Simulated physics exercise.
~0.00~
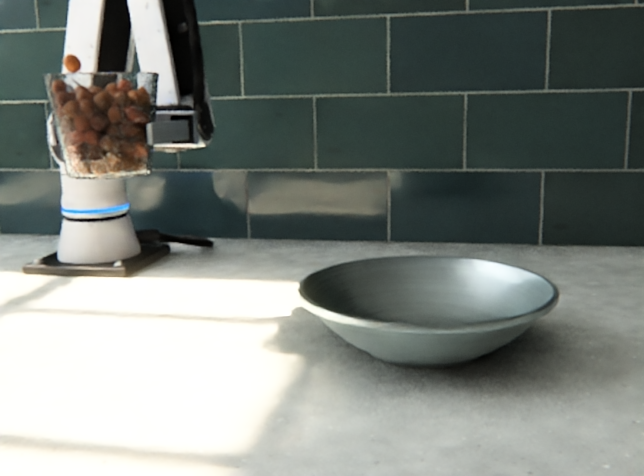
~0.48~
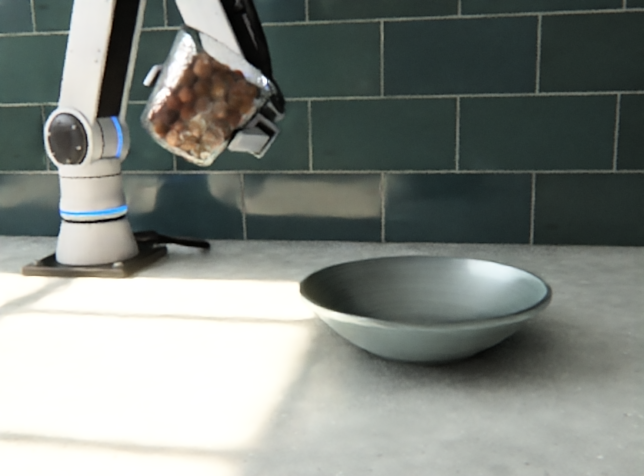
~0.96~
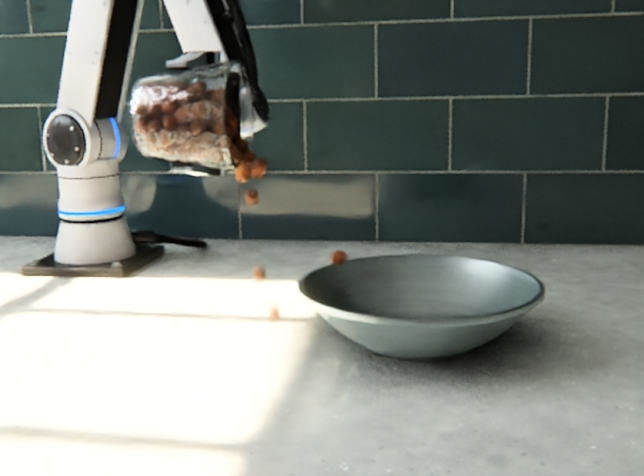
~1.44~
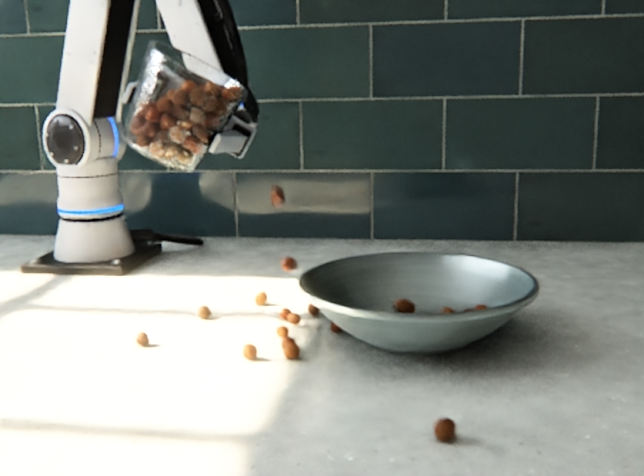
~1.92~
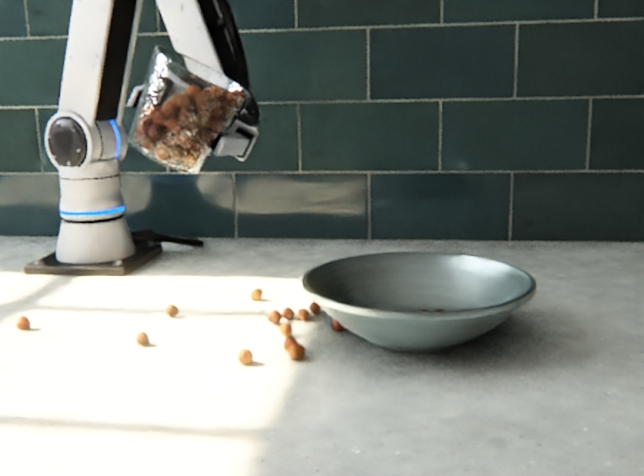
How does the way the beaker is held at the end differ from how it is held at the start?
At the start the robot arm holds the beaker upright, while at the end it holds it leaning over to the right.
